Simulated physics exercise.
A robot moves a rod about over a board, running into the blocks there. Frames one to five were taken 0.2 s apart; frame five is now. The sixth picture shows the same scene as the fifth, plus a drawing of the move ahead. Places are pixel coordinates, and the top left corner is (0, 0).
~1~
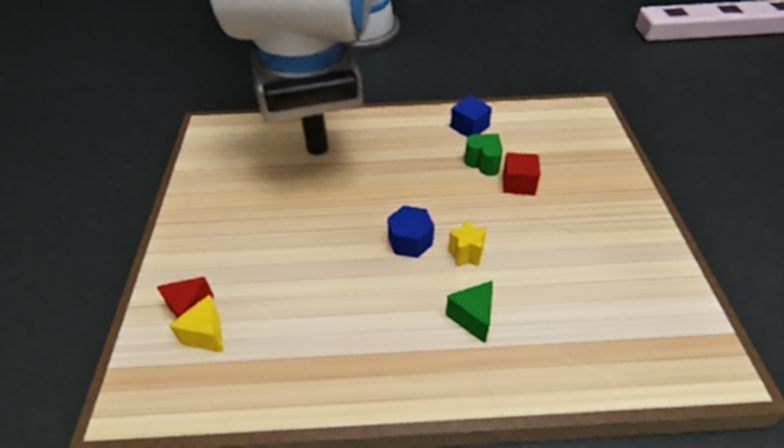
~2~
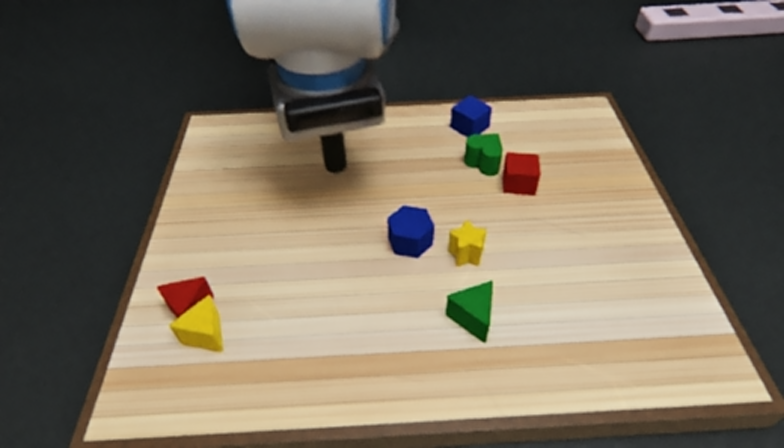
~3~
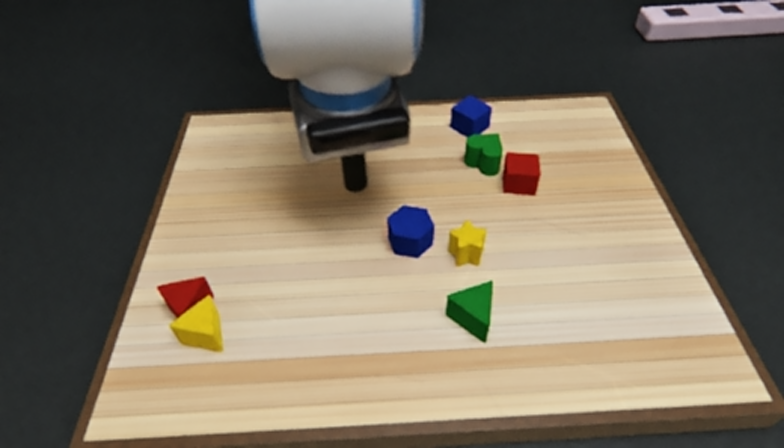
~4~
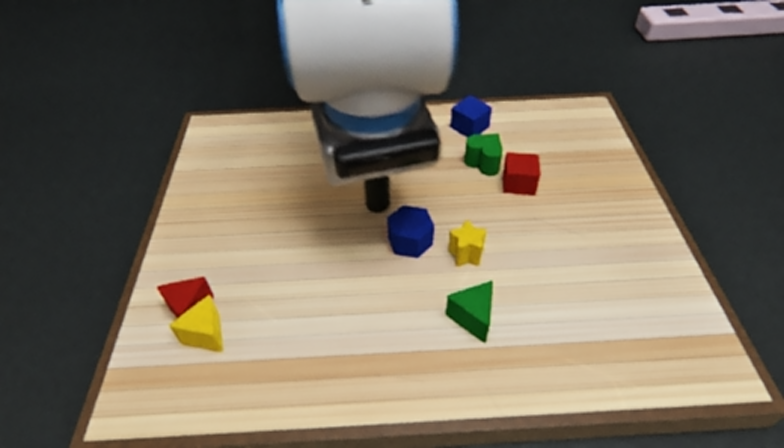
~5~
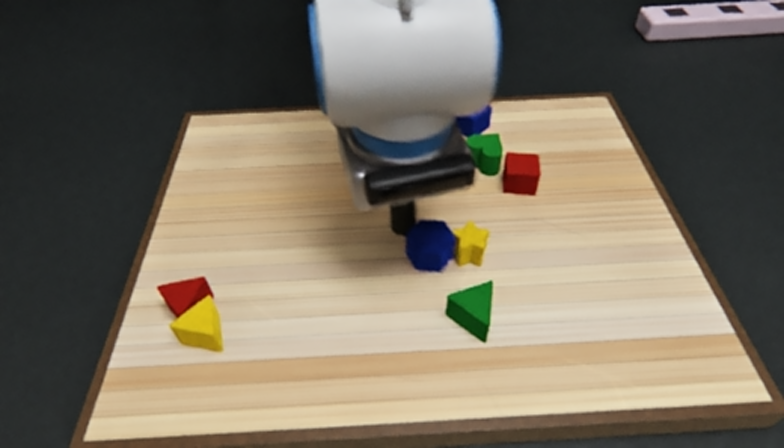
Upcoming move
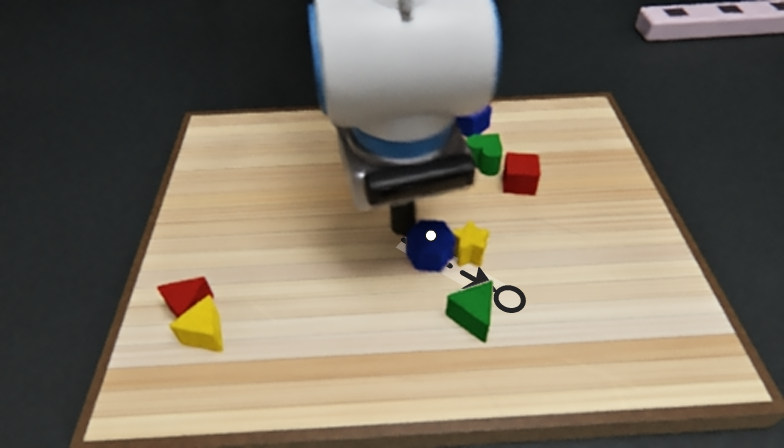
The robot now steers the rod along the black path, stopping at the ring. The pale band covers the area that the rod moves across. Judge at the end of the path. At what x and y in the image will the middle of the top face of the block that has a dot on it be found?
My prediction: (550, 298).
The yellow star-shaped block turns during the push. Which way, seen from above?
From above, the yellow star-shaped block will be seen to turn anti-clockwise.
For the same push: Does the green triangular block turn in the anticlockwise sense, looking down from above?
Final answer: No.
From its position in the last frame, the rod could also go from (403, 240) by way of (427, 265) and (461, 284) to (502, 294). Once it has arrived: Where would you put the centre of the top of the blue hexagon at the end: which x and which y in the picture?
So, by the moment the path ends, you'll find the top centre of the blue hexagon at (545, 277).
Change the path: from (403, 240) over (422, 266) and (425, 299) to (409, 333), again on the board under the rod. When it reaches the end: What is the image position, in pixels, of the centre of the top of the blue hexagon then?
It sits at (464, 261).
Drawn move, in a line from (403, 240) to (510, 299); the dot is on the blue hexagon.
The first path, step by step. One third of the way, rod at (439, 246); blue hexagon at (469, 255); yellow star-shaped block at (501, 239), turned 15° anticlockwise.
Two thirds of the way, rod at (474, 265); blue hexagon at (508, 275); yellow star-shaped block at (511, 240), turned 45° anticlockwise; green triangular block at (483, 305), turned 40° clockwise.
At the end, rod at (513, 286); blue hexagon at (550, 298); yellow star-shaped block at (511, 240), turned 45° anticlockwise; green triangular block at (485, 307), turned 50° clockwise.
